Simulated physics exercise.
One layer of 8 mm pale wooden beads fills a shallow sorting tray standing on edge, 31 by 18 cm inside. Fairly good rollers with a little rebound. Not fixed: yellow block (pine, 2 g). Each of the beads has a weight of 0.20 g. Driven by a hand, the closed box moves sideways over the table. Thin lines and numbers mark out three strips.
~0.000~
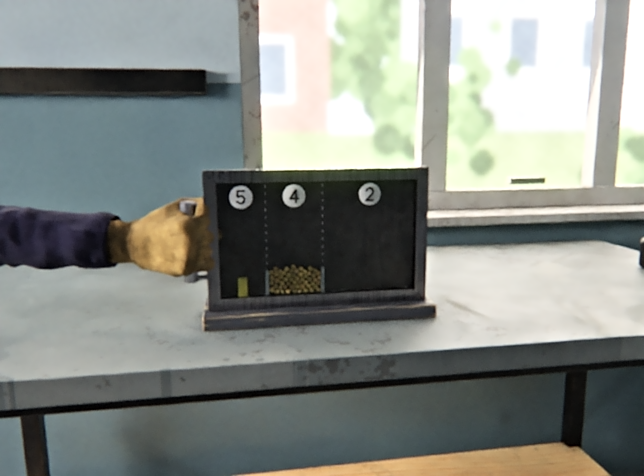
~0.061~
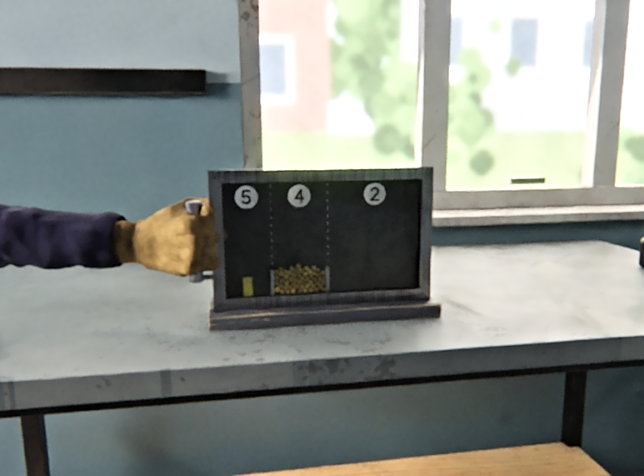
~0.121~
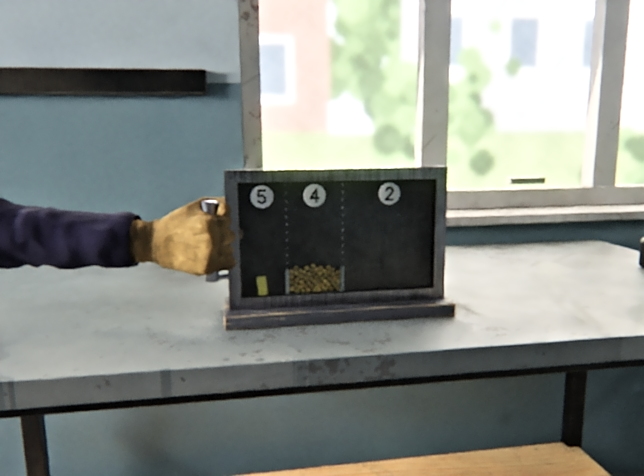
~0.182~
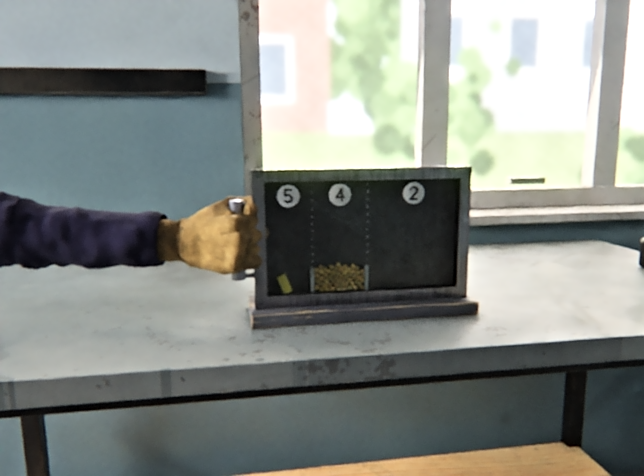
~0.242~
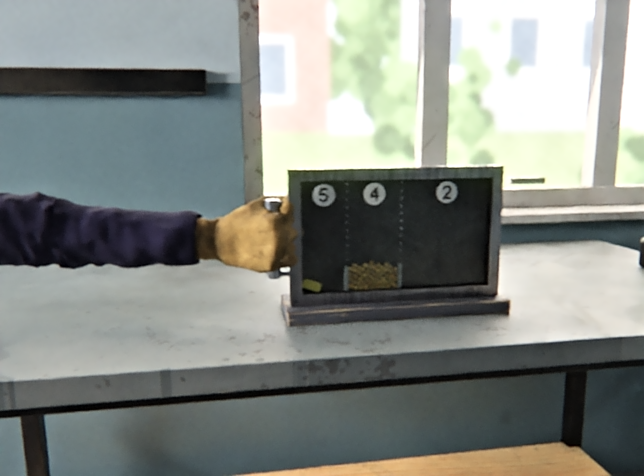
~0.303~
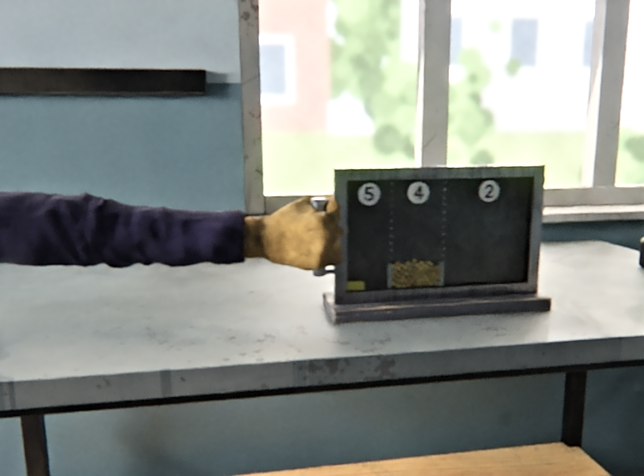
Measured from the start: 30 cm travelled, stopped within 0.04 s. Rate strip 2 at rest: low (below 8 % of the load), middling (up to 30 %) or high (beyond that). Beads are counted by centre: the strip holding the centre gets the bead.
For strip 2, the answer is a moderate share.
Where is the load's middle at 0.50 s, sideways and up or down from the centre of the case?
Some 2 cm left and 7 cm below.
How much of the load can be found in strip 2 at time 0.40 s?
I'd put it near 0 in a hundred.
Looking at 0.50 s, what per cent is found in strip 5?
It works out at roughly 0 %.
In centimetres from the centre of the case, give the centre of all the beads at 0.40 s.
Offset approx. 3 cm left, 6 cm below.
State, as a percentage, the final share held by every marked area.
Result: Strip 2 = 15, strip 4 = 85, strip 5 = 0.
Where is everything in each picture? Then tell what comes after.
At its start; about 60 beads; load centre (295, 280); top bead (293, 267); yellow block (243, 287); no. 2 (370, 194), no. 4 (294, 196), no. 5 (241, 197), in the first picture.
In the second picture, 1 cm to the right; load centre (300, 280); top bead (298, 266).
In the third picture, 3 cm to the right; load centre (315, 279); top bead (313, 266); wall ends (342, 267), (287, 270).
In the fourth picture, 7 cm to the right; load centre (340, 278); top bead (338, 265); yellow block (285, 284) tilted 22°.
In the fifth picture, 13 cm to the right; load centre (373, 276); top bead (372, 263).
In the sixth picture, 20 cm to the right; load centre (416, 274); top bead (414, 261); yellow block (355, 286) tilted 90°; no. 2 (489, 191), no. 4 (419, 193), no. 5 (369, 194).
By 0.40 s, it is 30 cm to the right; the beads' middle is 3 cm left of and 6 cm below the centre; no. 4, 100 %.
By 0.50 s, it is 30 cm to the right; the beads' middle is 2 cm left of and 7 cm below the centre; no. 2, 15 %, no. 4, 85 %.
By 0.65 s, it is 30 cm to the right; the beads' middle is 1 cm left of and 7 cm below the centre; no. 2, 15 %, no. 4, 85 %.
All still by 1.2 s, it is 30 cm to the right; no. 2, 15 %, no. 4, 85 %, no. 5, 0 %.
